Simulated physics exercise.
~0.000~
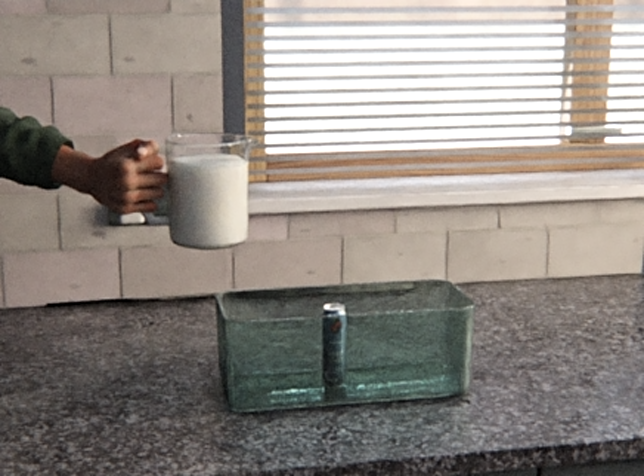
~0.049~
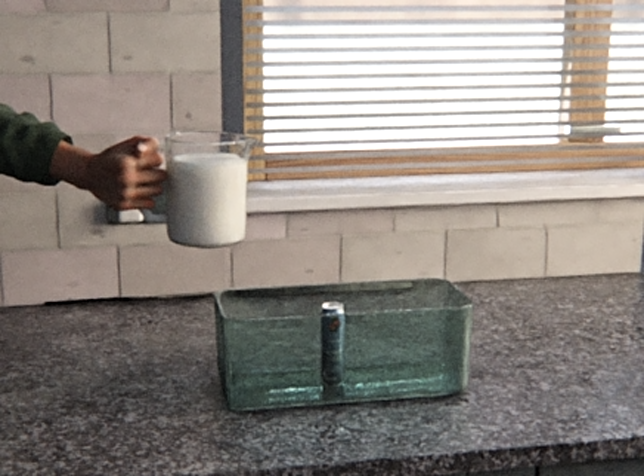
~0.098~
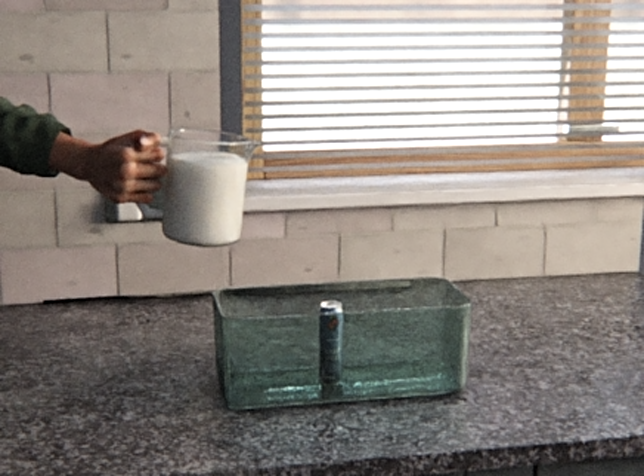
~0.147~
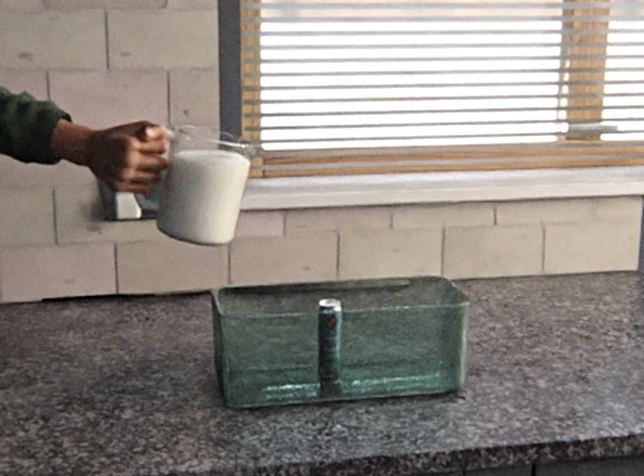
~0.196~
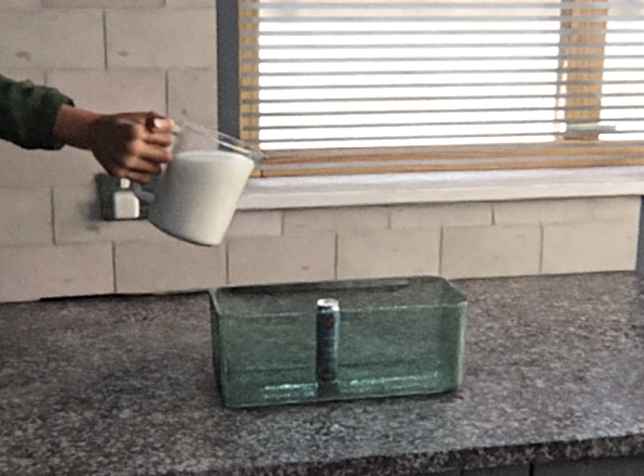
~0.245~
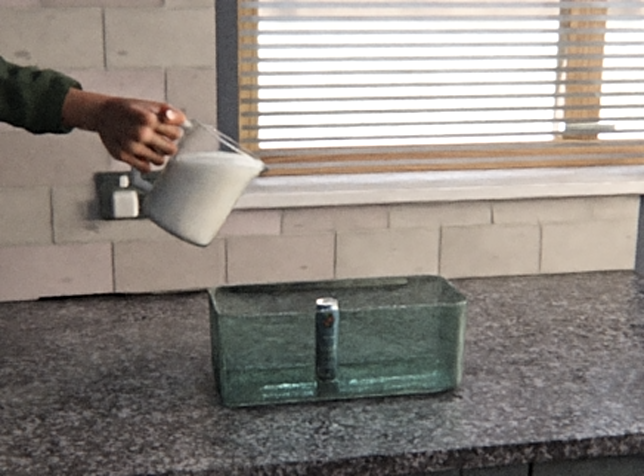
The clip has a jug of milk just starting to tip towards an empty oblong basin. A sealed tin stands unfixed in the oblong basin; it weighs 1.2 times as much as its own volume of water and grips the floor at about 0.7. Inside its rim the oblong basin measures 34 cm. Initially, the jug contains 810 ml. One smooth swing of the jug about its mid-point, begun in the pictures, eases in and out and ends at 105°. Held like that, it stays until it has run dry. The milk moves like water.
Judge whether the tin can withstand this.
It will come down.
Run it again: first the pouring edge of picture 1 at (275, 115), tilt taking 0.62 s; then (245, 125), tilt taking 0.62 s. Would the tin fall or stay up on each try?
First it stays up; then it topples.
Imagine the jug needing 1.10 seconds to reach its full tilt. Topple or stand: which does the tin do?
Outcome - the tin ends up overturned.
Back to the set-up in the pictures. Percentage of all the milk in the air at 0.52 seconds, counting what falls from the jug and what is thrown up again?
Around 26 in a hundred.
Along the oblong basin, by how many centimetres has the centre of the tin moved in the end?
Around 10.5 cm.
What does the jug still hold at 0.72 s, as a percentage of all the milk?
Close to 22 in a hundred.
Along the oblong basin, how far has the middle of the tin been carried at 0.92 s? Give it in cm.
It has moved some 9 cm.
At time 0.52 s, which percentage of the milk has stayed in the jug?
Some 66 % of it is still there.
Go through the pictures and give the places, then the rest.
Tilt 0°; pouring edge (259, 139); surface from (169, 161) to (244, 159); the oblong basin's rim runs from (220, 308) to (462, 294); the tin's top is at (334, 310), in the first picture.
Tilt 1°; pouring edge (259, 139); surface from (168, 159) to (244, 158), in the second picture.
Tilt 6°; pouring edge (261, 142); surface from (169, 157) to (245, 158), in the third picture.
Tilt 13°; pouring edge (265, 147); surface from (170, 158) to (248, 157), in the fourth picture.
Tilt 22°; pouring edge (268, 157); surface from (168, 165) to (253, 159), in the fifth picture.
Tilt 33°; pouring edge (270, 168); surface from (158, 180) to (259, 162), in the sixth picture.
After 0.52 s the tilt is 94° and 67 per cent is still to pour; the tin stands where it began.
After 0.72 s the tilt is 105° and 21 per cent is still to pour; the tin stands 3 cm from where it began.
After 0.92 s the tilt is 105° and 5 per cent is still to pour; the tin lies on its side.
After 1.15 s the tilt is 105° and 1 per cent is still to pour; the tin lies on its side.
In the end the tin lies on its side.
